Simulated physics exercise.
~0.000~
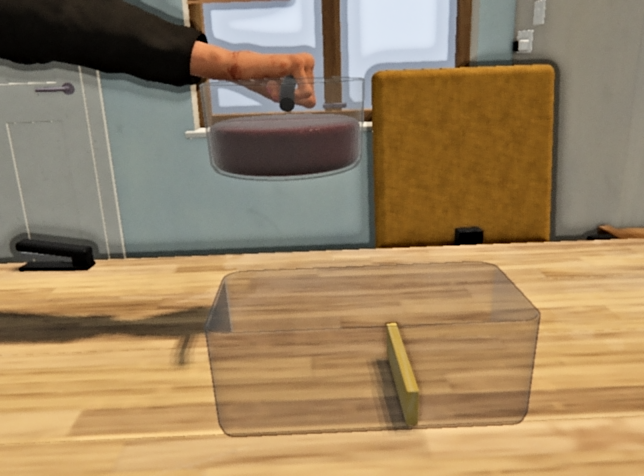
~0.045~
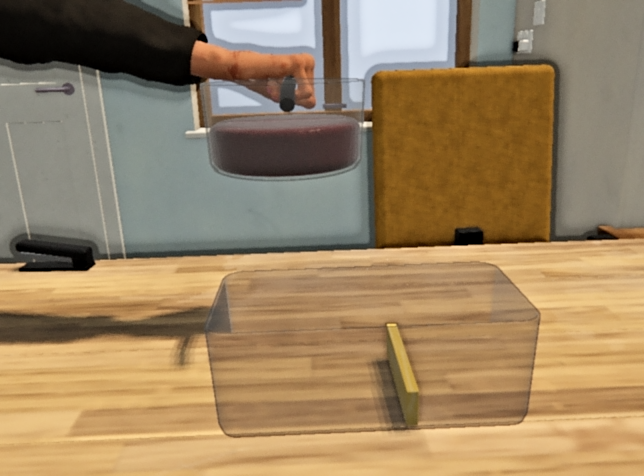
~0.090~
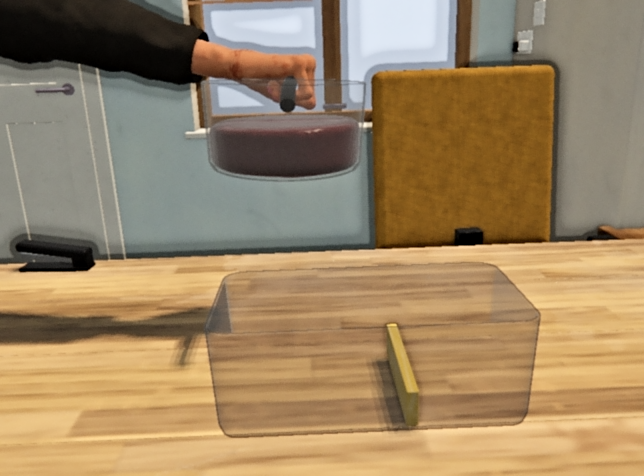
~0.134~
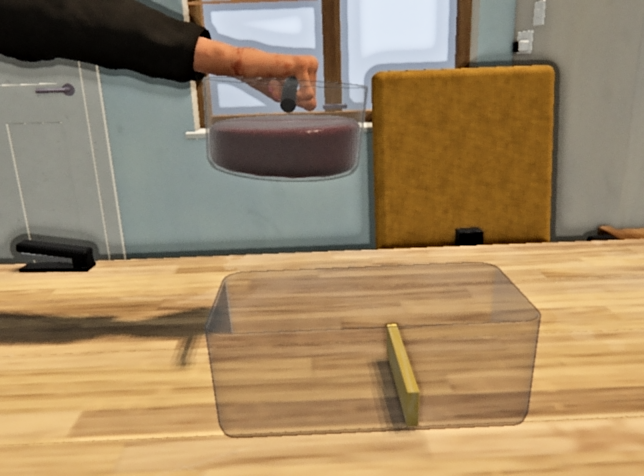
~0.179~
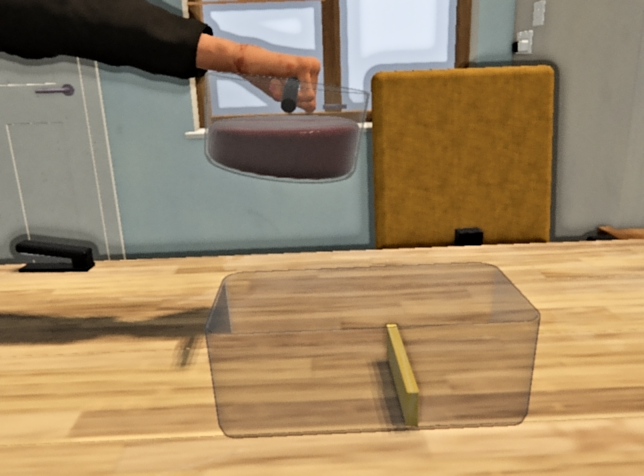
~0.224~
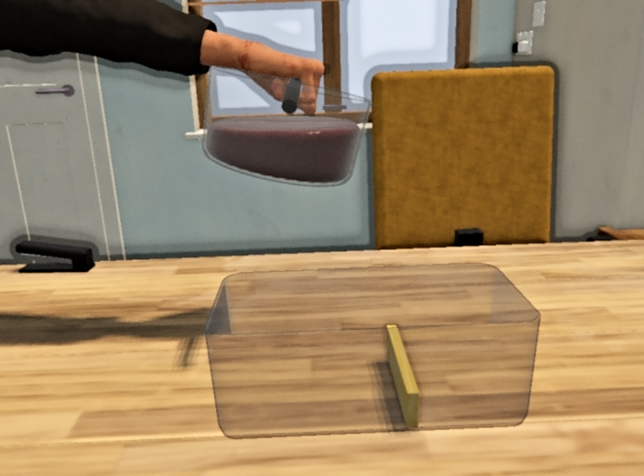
The video shows a hand holding a small transparent pot of dark red liquid above a wooden table with a clear, empty long basin. The pot starts level, then gradually tilts slightly, its right side lowering, while the basin stays still.
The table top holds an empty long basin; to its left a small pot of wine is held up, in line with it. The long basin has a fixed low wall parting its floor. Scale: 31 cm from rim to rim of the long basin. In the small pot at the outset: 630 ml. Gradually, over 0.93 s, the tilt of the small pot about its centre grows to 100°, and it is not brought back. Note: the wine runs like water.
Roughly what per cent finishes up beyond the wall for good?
Roughly 69 per cent.
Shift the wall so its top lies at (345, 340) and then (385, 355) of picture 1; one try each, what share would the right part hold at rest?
Result: 95 per cent, then 90 per cent.
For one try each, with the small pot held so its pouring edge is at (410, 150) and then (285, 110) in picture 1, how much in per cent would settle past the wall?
Try 1: Approx. 90 %; try 2: Approx. 5 %.
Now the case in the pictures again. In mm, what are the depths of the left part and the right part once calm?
The left side settles near 6 mm and the right side near 28 mm.
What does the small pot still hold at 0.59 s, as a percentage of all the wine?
68 %.
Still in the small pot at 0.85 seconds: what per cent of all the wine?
About 18 per cent.
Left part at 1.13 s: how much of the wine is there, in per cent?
Around 24 in a hundred.
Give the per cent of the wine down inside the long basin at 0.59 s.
Fraction in basin: Approx. 1%.
Then, 0.59 s in, the tilt is 70° and 69 per cent is still to pour, 1 is left of the wall and 0 right of it.
Then, 0.85 s in, the tilt is 98° and 18 per cent is still to pour, 7 is left of the wall and 56 right of it.
Then, 1.13 s in, the tilt is 100° and 2 per cent is still to pour, 24 is left of the wall and 68 right of it.
Then, 1.43 s in, the tilt is 100° and 0 per cent is still to pour, 29 is left of the wall and 69 right of it.
Finally, 29 per cent lies left of the wall, 69 right of it and 2 outside.
